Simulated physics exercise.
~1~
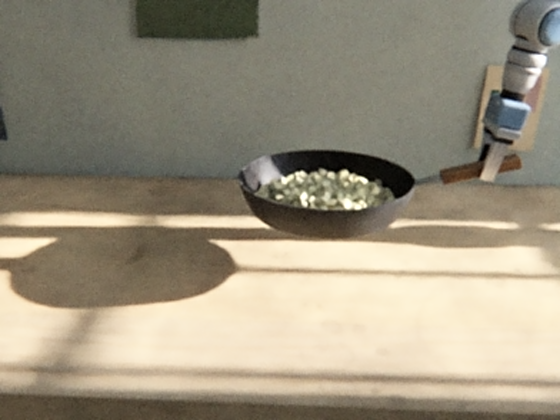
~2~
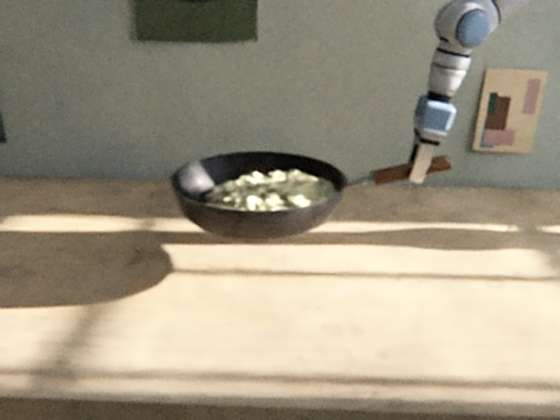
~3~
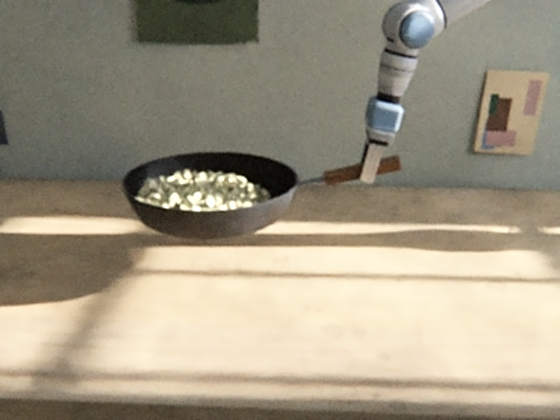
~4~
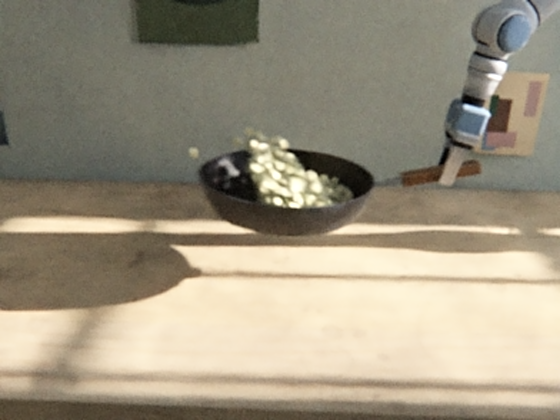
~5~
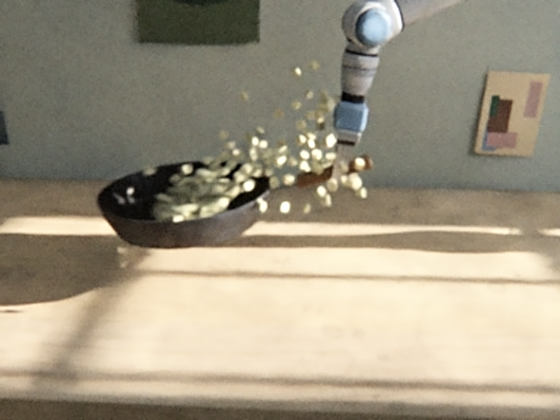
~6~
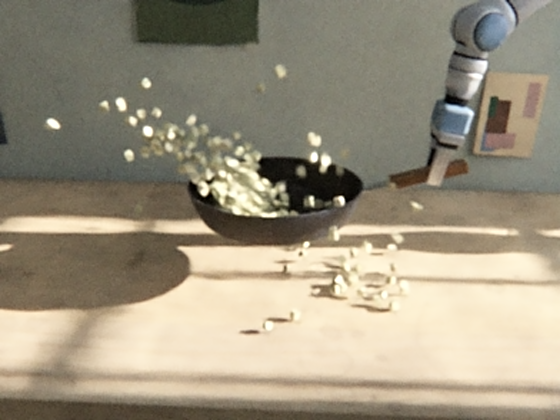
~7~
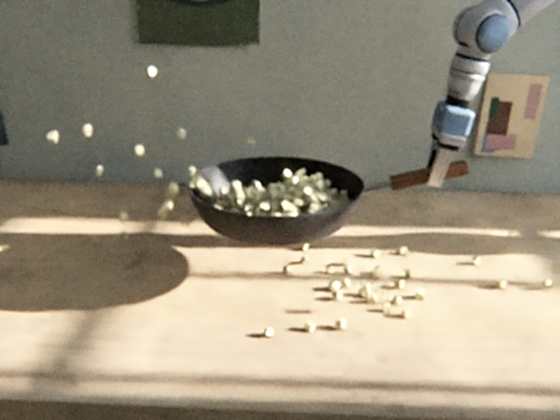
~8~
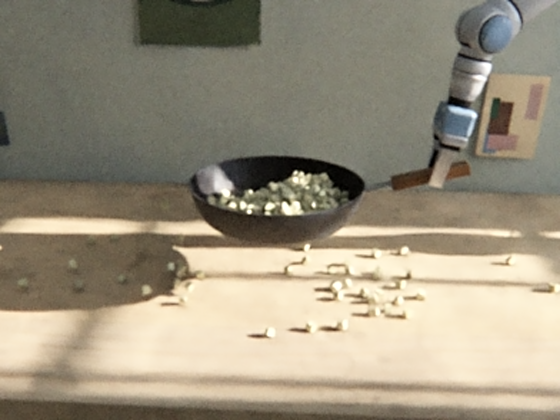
A robot arm jerks a frying pan left and right, spilling some pale pieces onto the table.
